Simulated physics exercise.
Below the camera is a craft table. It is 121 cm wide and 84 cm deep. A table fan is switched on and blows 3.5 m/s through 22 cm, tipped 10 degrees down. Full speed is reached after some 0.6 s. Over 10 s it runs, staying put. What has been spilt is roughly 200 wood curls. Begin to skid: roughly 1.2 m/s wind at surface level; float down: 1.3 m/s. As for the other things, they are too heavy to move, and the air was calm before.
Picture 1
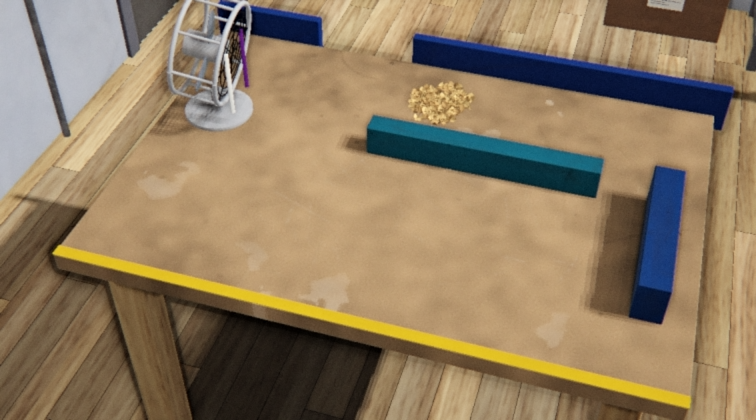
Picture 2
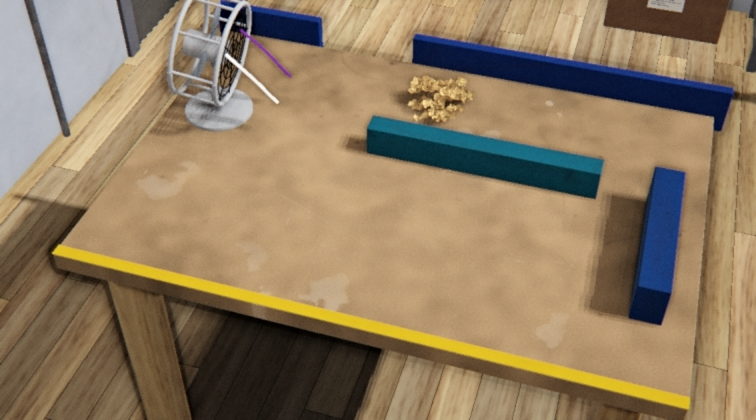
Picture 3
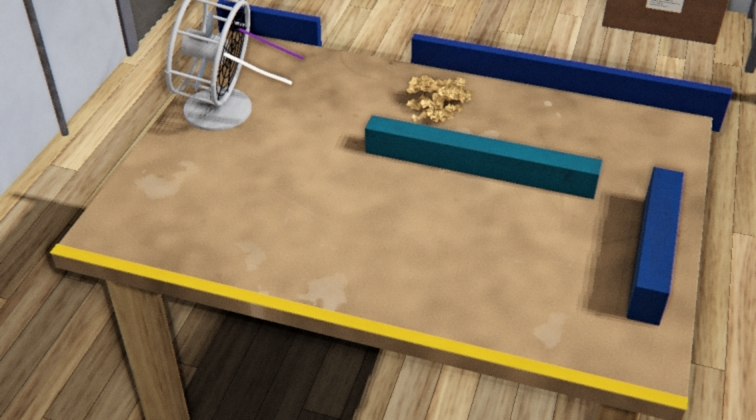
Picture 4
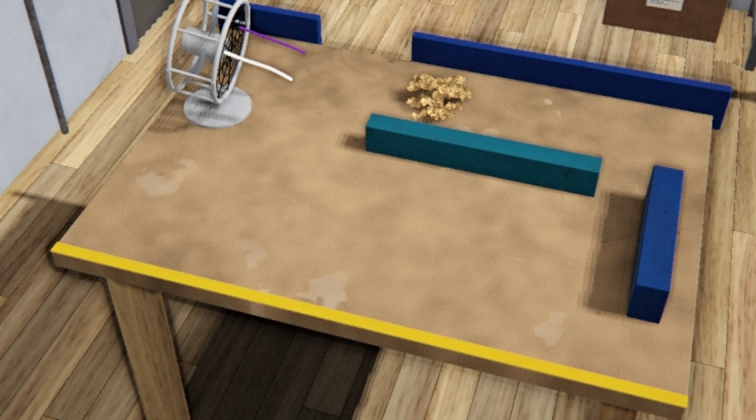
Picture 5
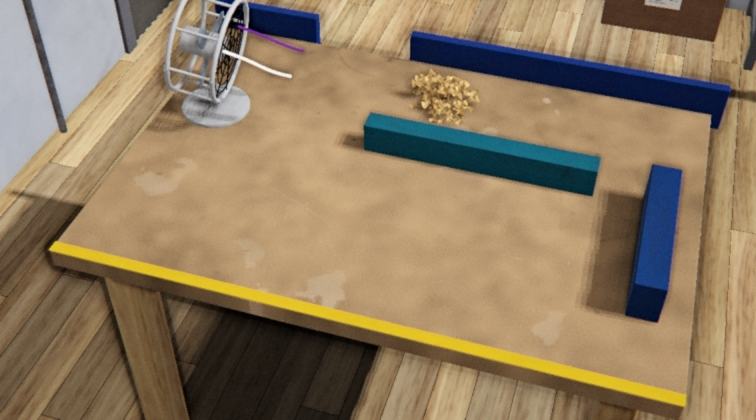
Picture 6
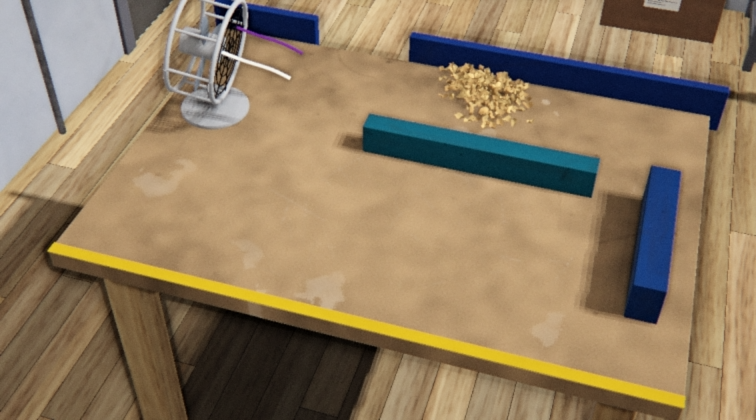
We see a craft table with a fan, a teal plank and blue planks; the fan's ribbons lift and stream to the right, then the pile of wood curls, at first in place, shifts rightward and spreads behind the teal plank.
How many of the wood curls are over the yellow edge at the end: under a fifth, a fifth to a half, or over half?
Most likely a share below one fifth.
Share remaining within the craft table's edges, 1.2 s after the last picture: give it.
About 5 per cent remain.
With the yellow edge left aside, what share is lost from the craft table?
About 100 %.
Then, 1.2 s after the last picture the count stands so, 0 % are over the yellow edge.
Then, 2.4 s after the last picture the count stands so, 0 % are over the yellow edge.
Then, 4.7 s after the last picture the count stands so, 0 % are over the yellow edge.
Then, 9.2 s after the last picture, at the end, 0 % are over the yellow edge.
